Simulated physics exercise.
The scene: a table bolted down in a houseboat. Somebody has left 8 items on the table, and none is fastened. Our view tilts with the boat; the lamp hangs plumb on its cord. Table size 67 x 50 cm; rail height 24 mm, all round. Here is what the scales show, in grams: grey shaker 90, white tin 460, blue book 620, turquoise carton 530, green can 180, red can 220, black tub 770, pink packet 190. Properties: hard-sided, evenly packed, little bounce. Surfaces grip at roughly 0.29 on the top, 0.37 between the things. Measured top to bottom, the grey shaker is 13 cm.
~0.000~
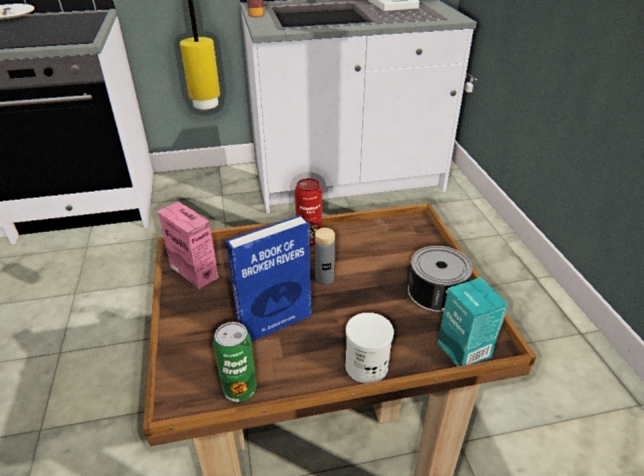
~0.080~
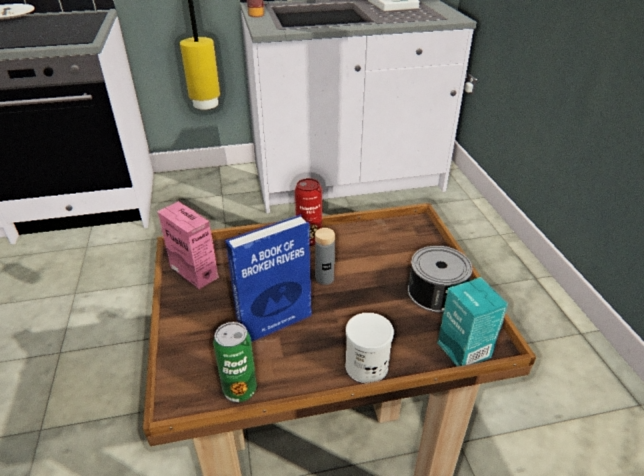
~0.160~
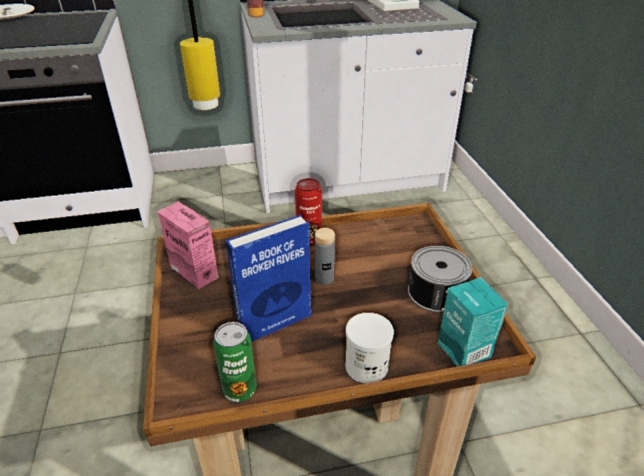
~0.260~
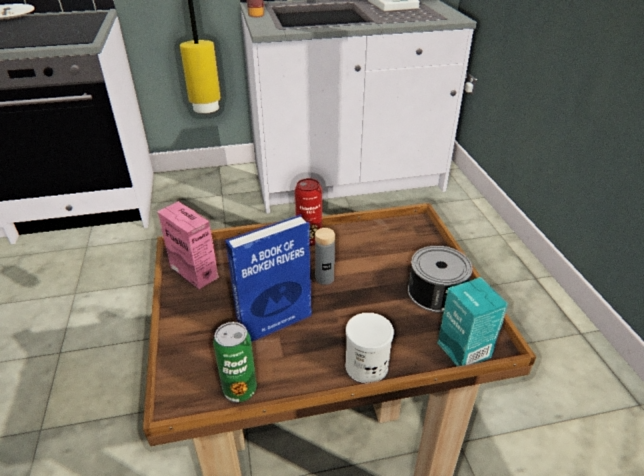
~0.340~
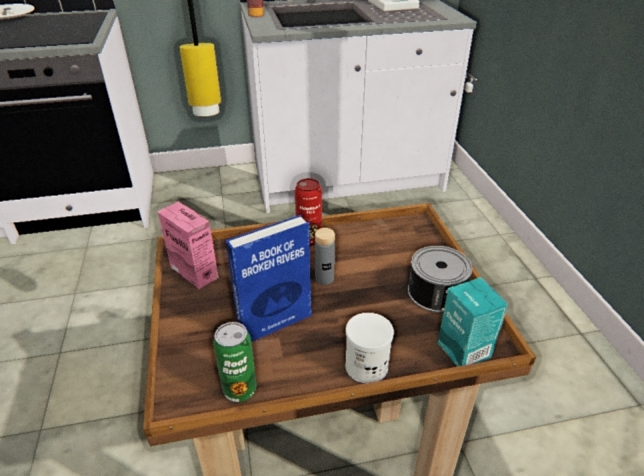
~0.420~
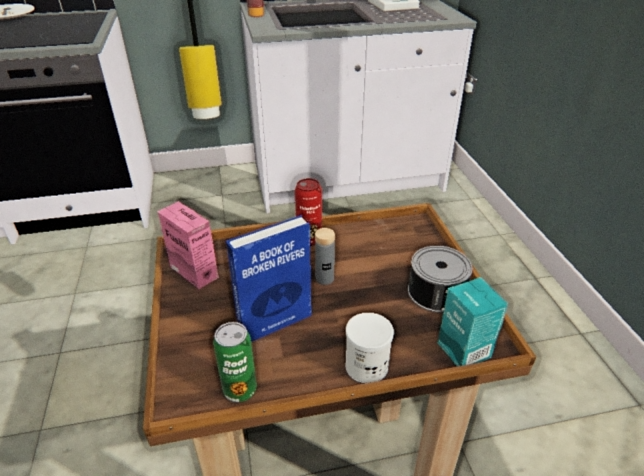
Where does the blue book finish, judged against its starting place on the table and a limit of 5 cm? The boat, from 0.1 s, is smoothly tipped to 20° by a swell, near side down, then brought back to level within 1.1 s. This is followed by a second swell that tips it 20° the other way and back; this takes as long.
It finishes outside the limit.
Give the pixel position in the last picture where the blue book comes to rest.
It winds up close to (283, 306).
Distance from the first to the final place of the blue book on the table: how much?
I'd say about 11 cm between start and finish.
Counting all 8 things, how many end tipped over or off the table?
It adds up to 2.
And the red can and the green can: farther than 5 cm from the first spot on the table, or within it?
As for the red can, it remains where it was, and the green can winds up somewhere else.
By 0.82 s, floor tilted 16°, near side down; blue book on its side near (300, 344); pink packet 3 cm from its spot; grey shaker 3 cm from its spot.
By 1.82 s, floor tilted 19°, far side down; blue book on its side near (295, 353); green can on its side; pink packet 3 cm from its spot.
By 2.02 s, floor tilted 10°, far side down; blue book on its side near (287, 322); green can on its side; turquoise carton 4 cm from its spot.
When it is over (2.8 s), lying over on the table, blue book and green can; not toppled but over 5 cm from the start, pink packet; the other 5 within 5 cm of the start. In the last view, blue book near (283, 306).
